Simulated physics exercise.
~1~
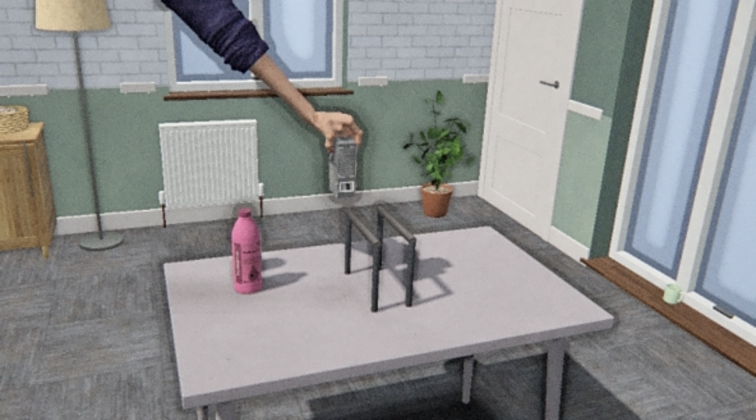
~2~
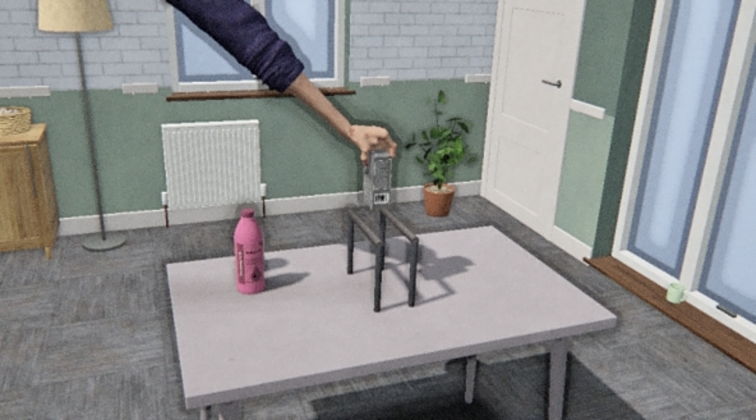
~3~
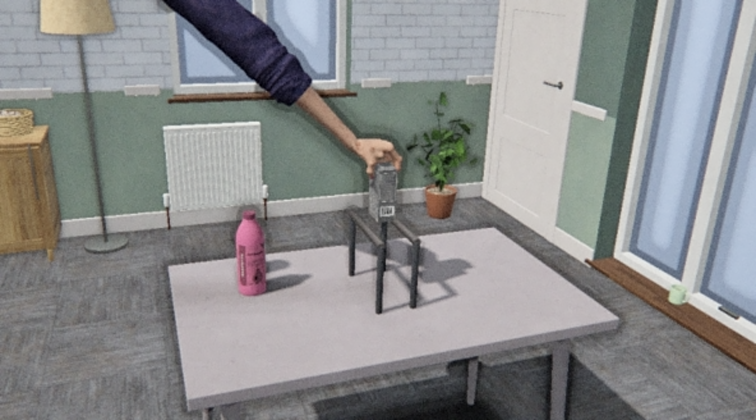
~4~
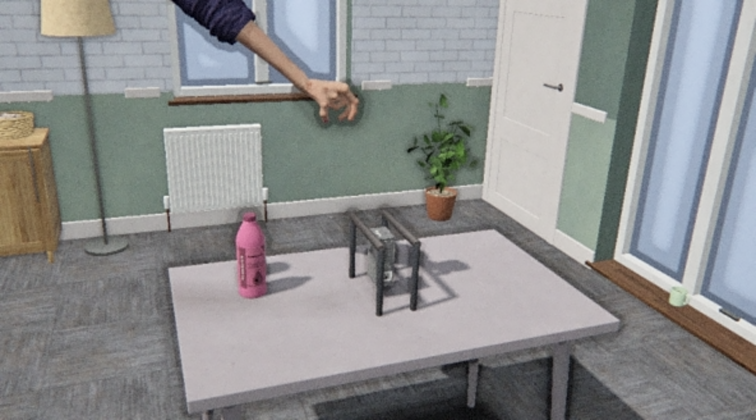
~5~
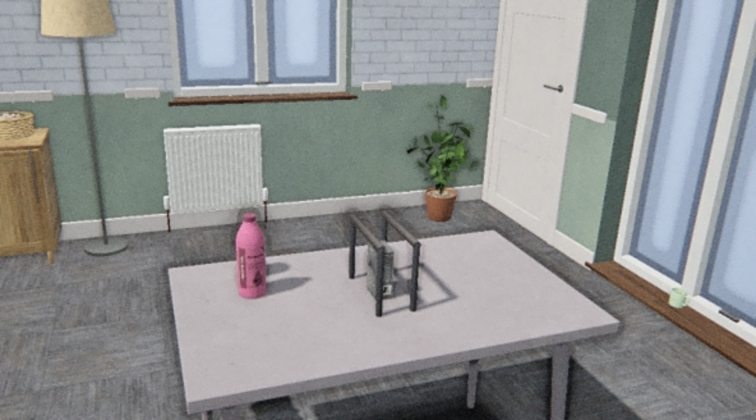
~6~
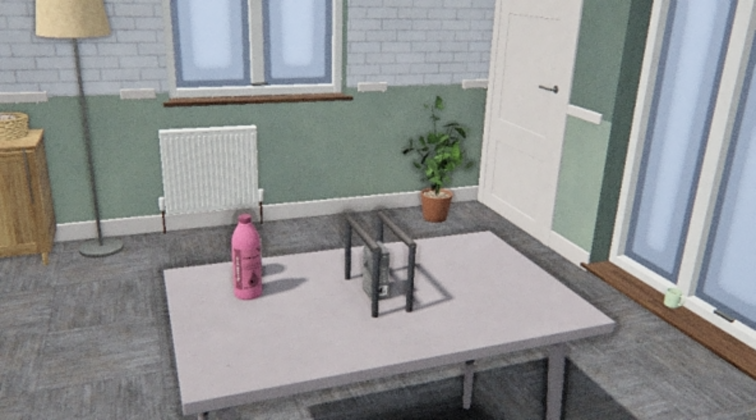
A grey carton hangs from a hand over a pale table in a green-walled room with a radiator, lamp and potted plant, seen from slightly above by a gently swaying camera. A pink bottle stands at the left of the table, and a dark frame with two parallel ledges stands near the middle. The hand carries the carton right and lowers it upright towards the gap, then lets go and draws back. The carton drops between the ledges and ends upright within the frame's legs, while the bottle stays put.
